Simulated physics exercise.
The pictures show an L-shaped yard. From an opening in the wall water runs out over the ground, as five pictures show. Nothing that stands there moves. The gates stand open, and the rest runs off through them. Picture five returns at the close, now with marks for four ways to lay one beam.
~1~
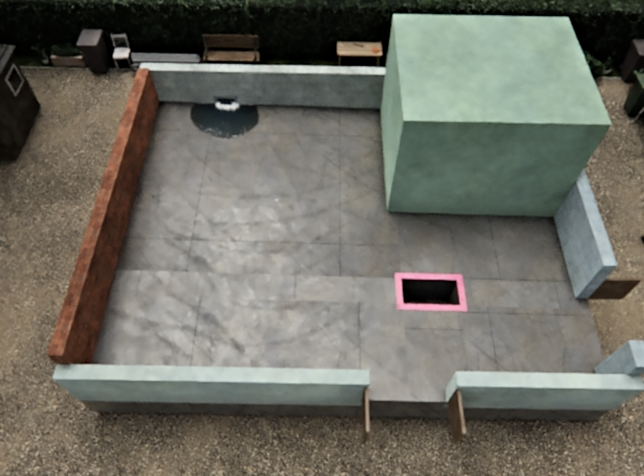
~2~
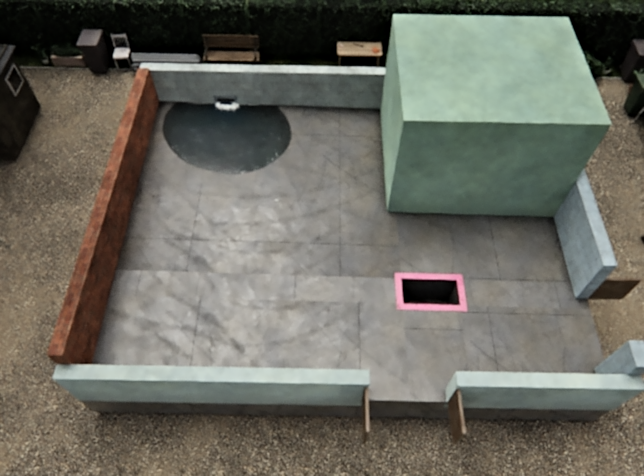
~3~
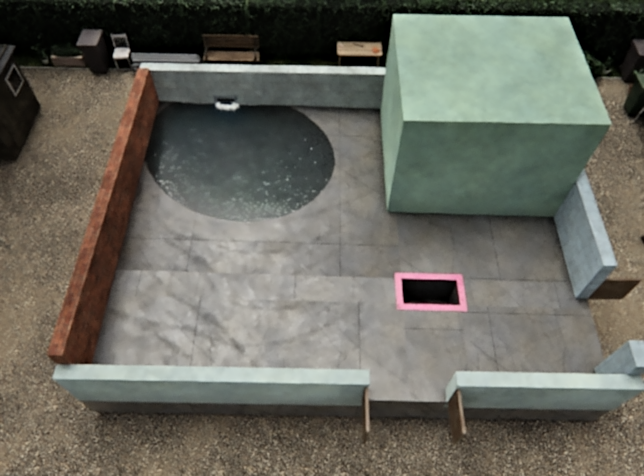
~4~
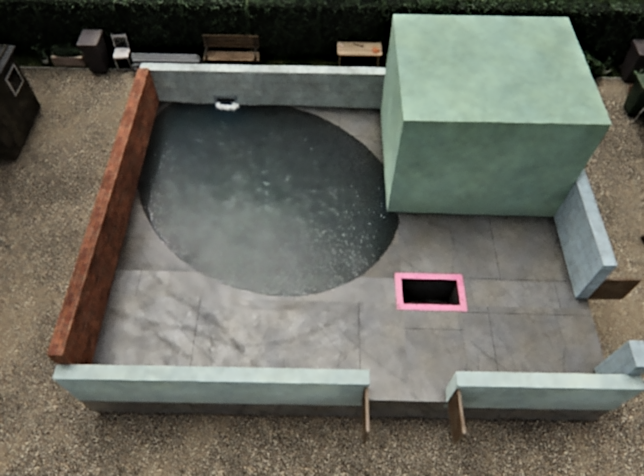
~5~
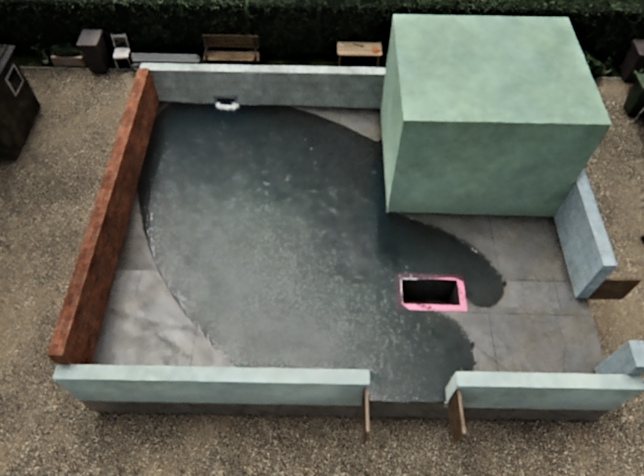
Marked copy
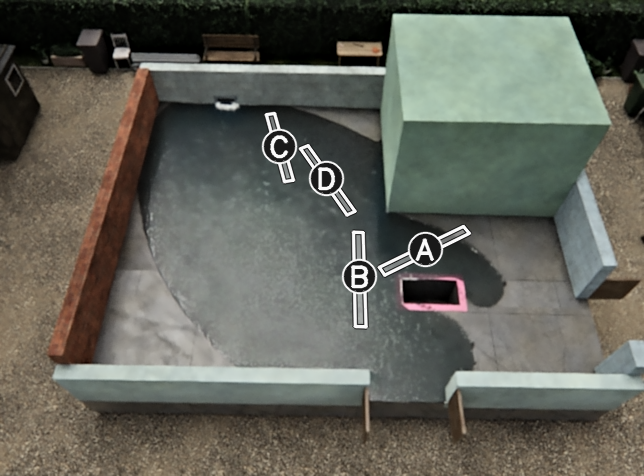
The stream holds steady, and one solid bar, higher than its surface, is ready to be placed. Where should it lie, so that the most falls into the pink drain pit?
It is D.
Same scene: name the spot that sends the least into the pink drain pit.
Here it is spot A.
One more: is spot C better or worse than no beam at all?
Worse.
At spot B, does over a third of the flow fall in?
No.
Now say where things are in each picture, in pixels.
Outfall at (226, 100); pink drain pit at (430, 292); open gate at (585, 332); open gate at (405, 388); 3 % of the ground under water, visible out to (251, 127); pink drain pit still dry, in the first picture.
In the second picture, 10 % of the ground under water, visible out to (235, 170); pink drain pit still dry.
In the third picture, 23 % of the ground under water, visible out to (276, 214); pink drain pit still dry.
In the fourth picture, 44 % of the ground under water, visible out to (354, 274); pink drain pit still dry.
In the fifth picture, 67 % of the ground under water, visible out to (467, 352); pink drain pit taking water.
In white, A from (382, 271) to (466, 229); B from (360, 326) to (358, 232); C from (270, 114) to (288, 180); D from (304, 147) to (351, 213).
For spot A, about 6 % of the stream goes into the pink drain pit, about 94 % out by the gates.
For spot B, about 20 % of the stream goes into the pink drain pit, about 80 % out by the gates.
For spot C, about 19 % of the stream goes into the pink drain pit, about 81 % out by the gates.
For spot D, about 29 % of the stream goes into the pink drain pit, about 71 % out by the gates.
